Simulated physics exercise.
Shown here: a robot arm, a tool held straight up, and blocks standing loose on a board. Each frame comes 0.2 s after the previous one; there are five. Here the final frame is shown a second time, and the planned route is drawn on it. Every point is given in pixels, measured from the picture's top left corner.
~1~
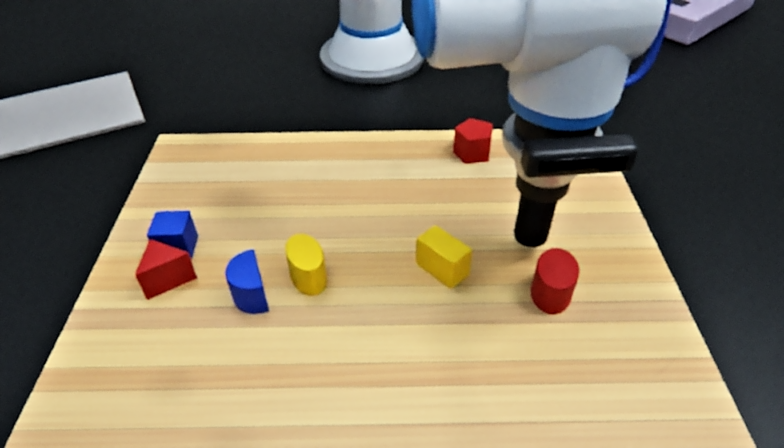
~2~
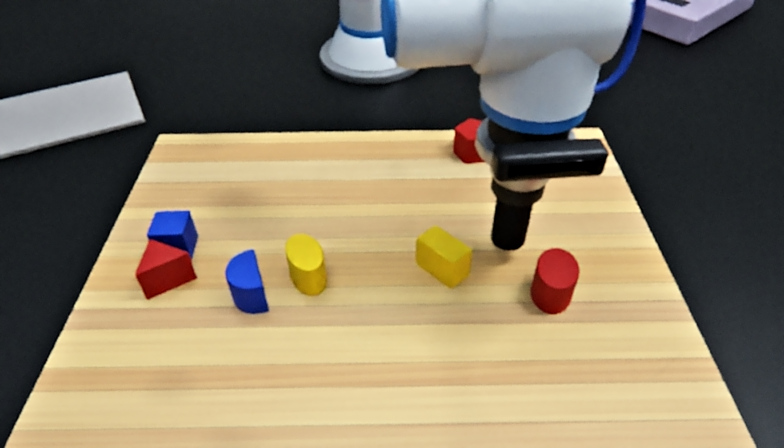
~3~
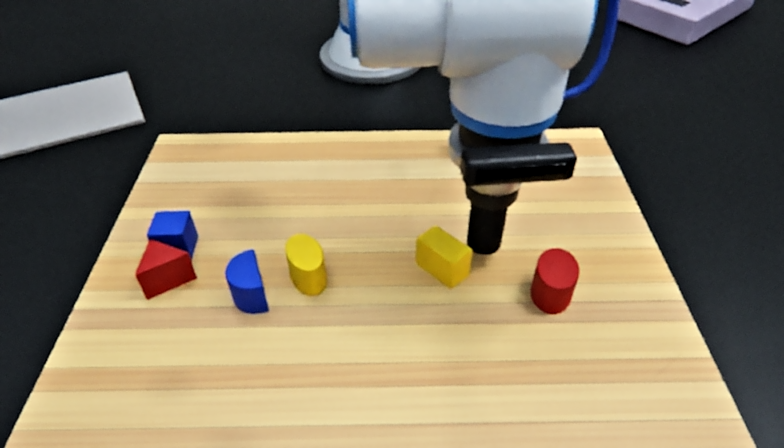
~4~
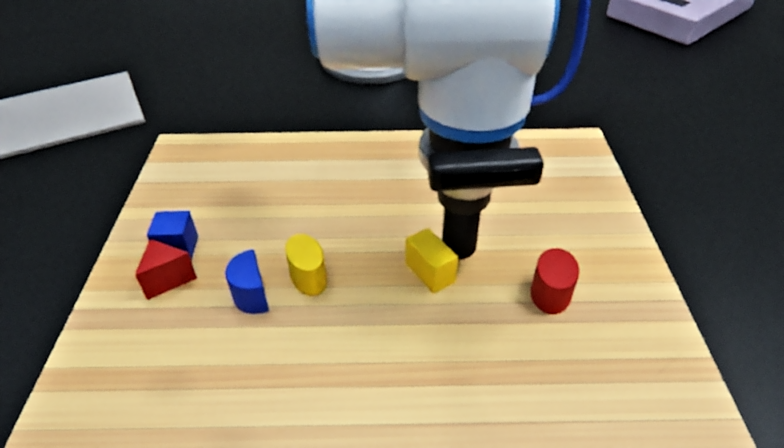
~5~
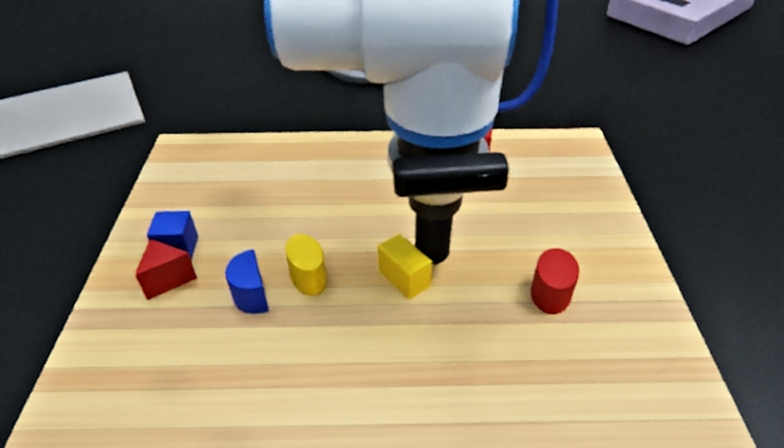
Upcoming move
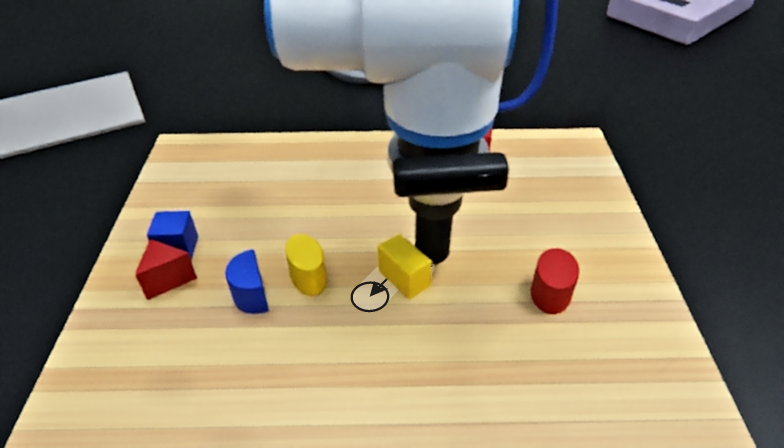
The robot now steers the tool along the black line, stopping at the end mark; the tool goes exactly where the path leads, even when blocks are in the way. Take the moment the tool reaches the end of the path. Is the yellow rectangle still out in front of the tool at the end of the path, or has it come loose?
It is still in front.
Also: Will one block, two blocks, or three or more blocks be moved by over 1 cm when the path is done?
I foresee one block being moved.
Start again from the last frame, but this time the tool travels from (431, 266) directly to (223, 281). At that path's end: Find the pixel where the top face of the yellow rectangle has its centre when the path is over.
It comes to (349, 271).
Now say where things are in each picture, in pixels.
Tip of the tool at (530, 237), middles of tops, yellow oval at (304, 251), yellow rectangle at (444, 243), in the first frame.
Tool at (508, 240), nothing pushed, in the second frame.
Tool at (484, 244), nothing pushed, in the third frame.
Tool at (459, 249), yellow rectangle at (431, 246), in the fourth frame.
Tool at (432, 253), yellow oval at (304, 251), yellow rectangle at (404, 252), in the fifth frame.
The line goes from (431, 266) over (405, 267) and (386, 280) to (370, 297).
The first path, step by step. Halfway along, tool at (394, 259); yellow rectangle at (368, 263), turned 15° anticlockwise.
At the end, tool at (369, 284); yellow oval unmoved; yellow rectangle at (336, 282), turned 25° clockwise.
